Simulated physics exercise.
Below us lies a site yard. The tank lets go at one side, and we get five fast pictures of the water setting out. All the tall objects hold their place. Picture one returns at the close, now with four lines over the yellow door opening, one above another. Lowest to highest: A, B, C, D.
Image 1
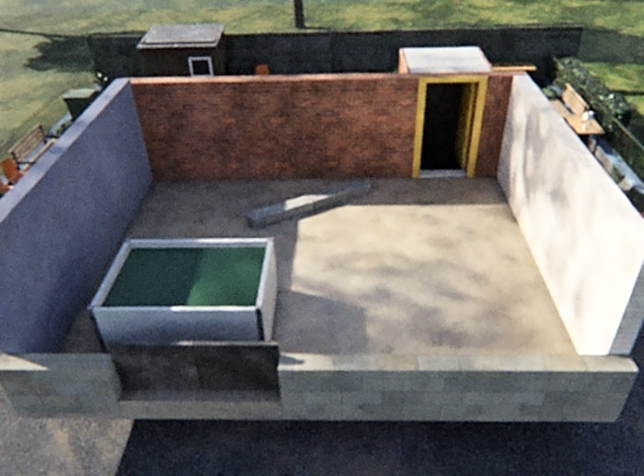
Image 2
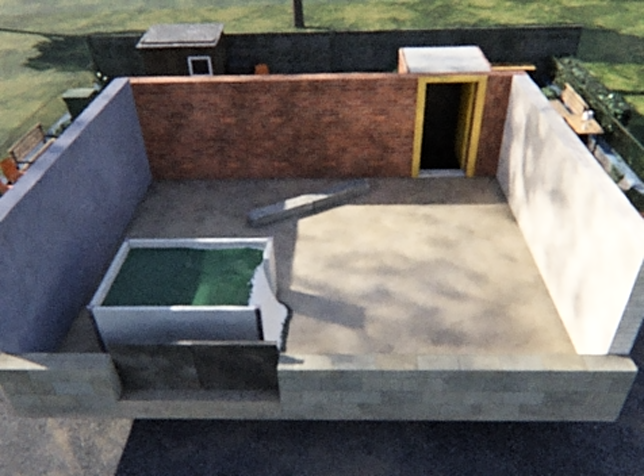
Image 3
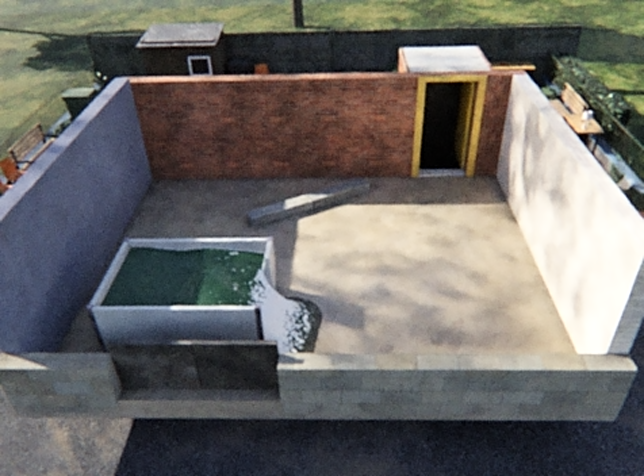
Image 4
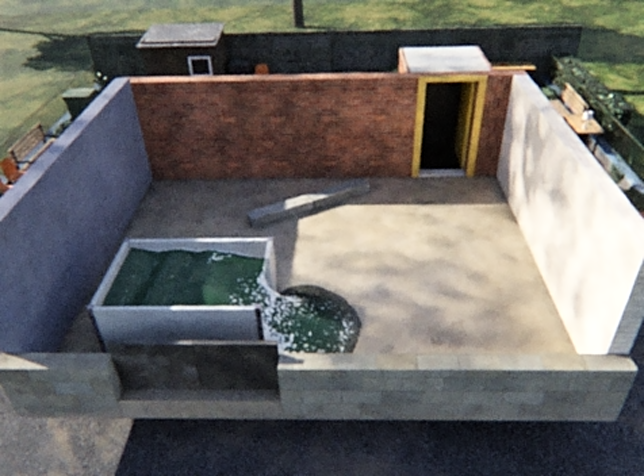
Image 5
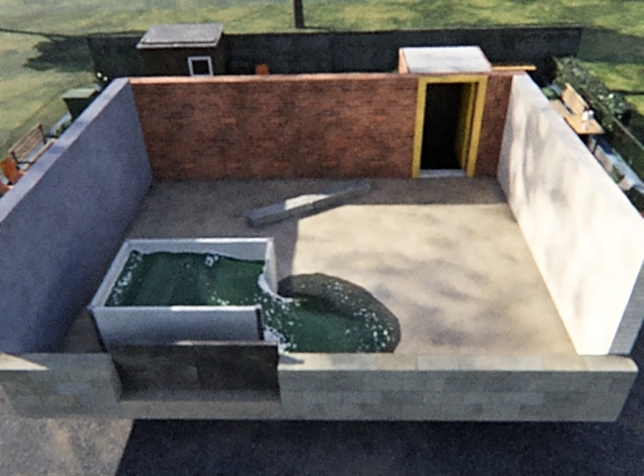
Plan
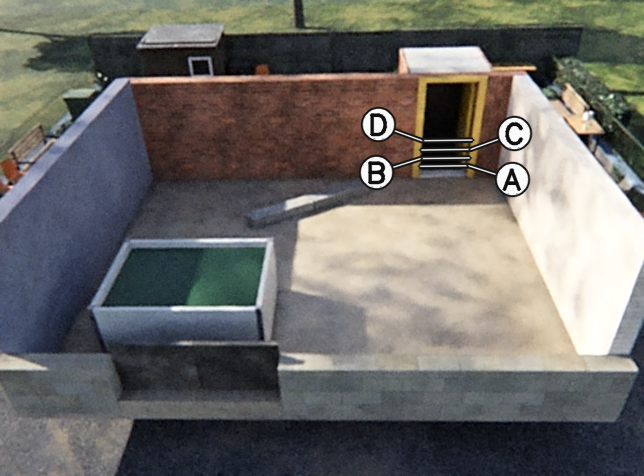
Green water poured out of the right side of a white-walled tank in a walled yard, frothing white at first, then spread rightward across the bare ground in a dark, widening pool.
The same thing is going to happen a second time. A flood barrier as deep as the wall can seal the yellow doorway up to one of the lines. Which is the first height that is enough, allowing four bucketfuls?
The answer is mark A.
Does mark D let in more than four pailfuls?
No, that is safe.
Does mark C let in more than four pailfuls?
No, that is safe.
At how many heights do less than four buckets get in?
All of them.
On the marked copy, A at (444, 166); B at (445, 158); C at (446, 149); D at (447, 140); from the bottom up A, B, C, D.
Choosing A, a splash gets over, under a bucket.
Choosing B, nothing gets over.
Choosing C, nothing gets over.
Choosing D, nothing gets over.
